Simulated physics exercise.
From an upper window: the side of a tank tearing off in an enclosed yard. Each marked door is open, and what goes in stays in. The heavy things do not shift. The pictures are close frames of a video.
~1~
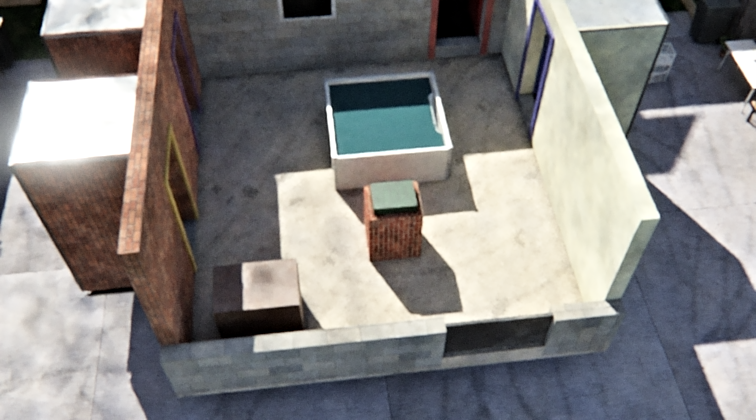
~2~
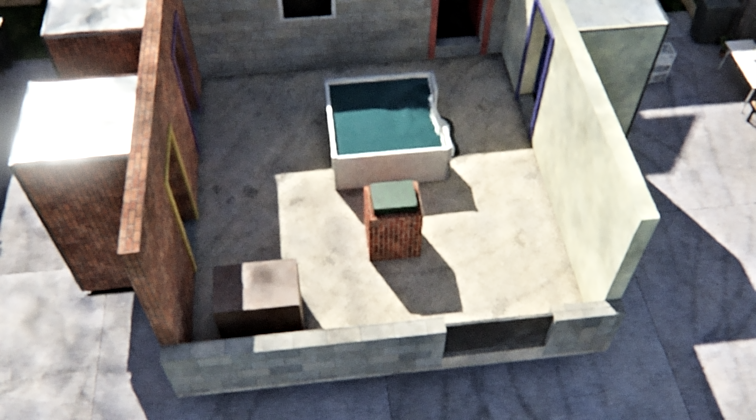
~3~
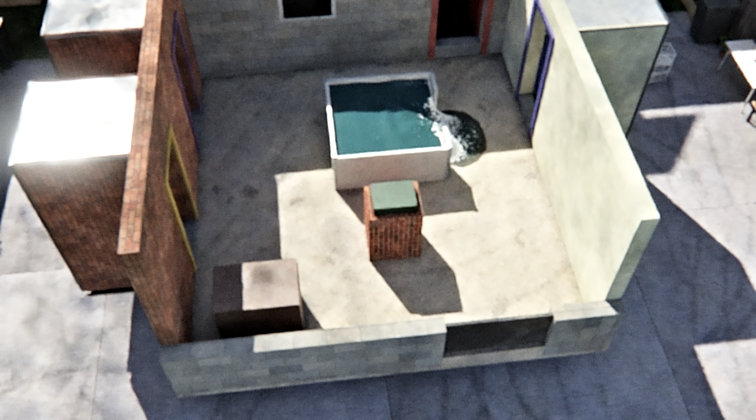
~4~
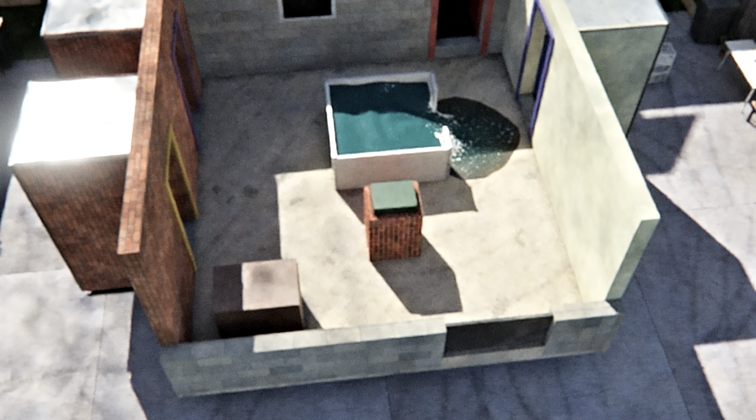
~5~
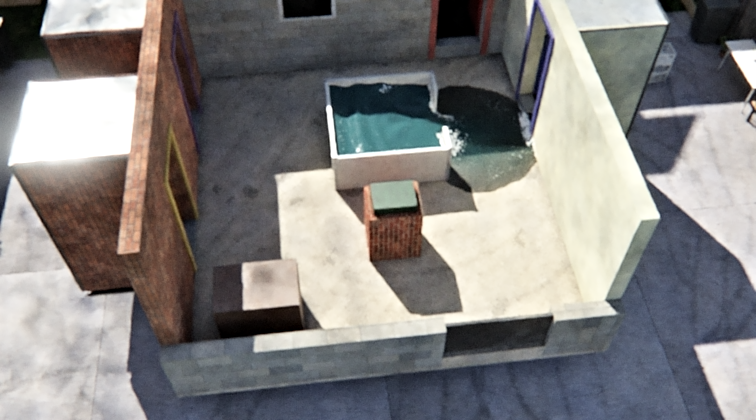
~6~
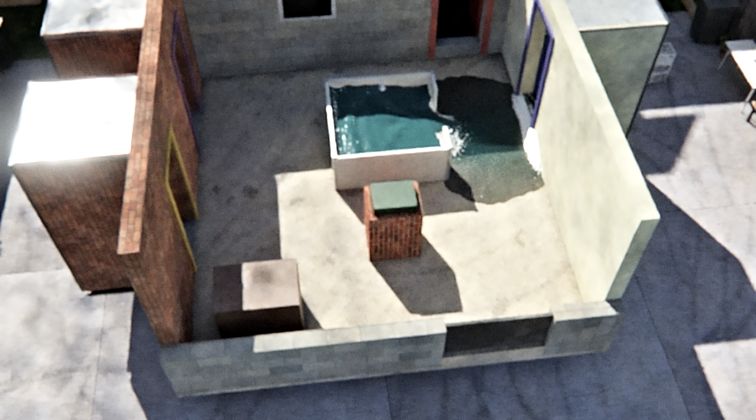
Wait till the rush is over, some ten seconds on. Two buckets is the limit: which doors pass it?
One by one: The red door holds within the limit; the blue door floods; the purple door holds within the limit; the yellow door floods.
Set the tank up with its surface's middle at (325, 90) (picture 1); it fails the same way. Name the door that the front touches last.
Last comes the one in yellow.
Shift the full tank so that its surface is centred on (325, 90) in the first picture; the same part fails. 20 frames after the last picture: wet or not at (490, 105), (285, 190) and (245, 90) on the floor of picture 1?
In turn: Awash, dry, dry.
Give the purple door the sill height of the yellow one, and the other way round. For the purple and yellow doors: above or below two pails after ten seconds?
Then: The purple door passes that mark, the yellow door takes less.
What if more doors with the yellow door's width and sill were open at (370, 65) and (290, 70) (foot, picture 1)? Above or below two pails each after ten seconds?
One after the other: Holds, holds.
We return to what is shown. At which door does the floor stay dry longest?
It is the one in yellow.
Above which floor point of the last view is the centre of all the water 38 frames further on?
At about (397, 174).
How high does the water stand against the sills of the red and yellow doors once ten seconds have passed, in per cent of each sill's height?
In turn 20 and 200 per cent.
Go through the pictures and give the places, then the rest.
The water tank at (386, 116) is whole and still, in the first frame.
The front is at a hidden place, out from the gap at (437, 131), in the second frame.
The front is at (482, 141), out from the gap at (437, 131), in the third frame.
The front is at (515, 138), out from the gap at (437, 131), in the fourth frame.
Water pours out at (437, 131) and has run to (536, 127), in the fifth frame.
The front is at (542, 179), out from the gap at (437, 131), in the sixth frame.
A moment on, water covers 20 % of the floor; the red door wet at the sill, nothing in, the blue door over two buckets in, the purple door not reached, the yellow door not reached.
Next, water covers 30 % of the floor; the red door wet at the sill, nothing in, the blue door far over two buckets in, the purple door not reached, the yellow door not reached.
Then, water covers 50 % of the floor; the red door wet at the sill, nothing in, the blue door far over two buckets in, the purple door not reached, the yellow door not reached.
Later, water covers 75 % of the floor; the red door wet at the sill, nothing in, the blue door far over two buckets in, the purple door wet at the sill, nothing in, the yellow door not reached.
In the end, water covers 95 % of the floor; the red door wet at the sill, nothing in, the blue door far over two buckets in, the purple door wet at the sill, nothing in, the yellow door over two buckets in.
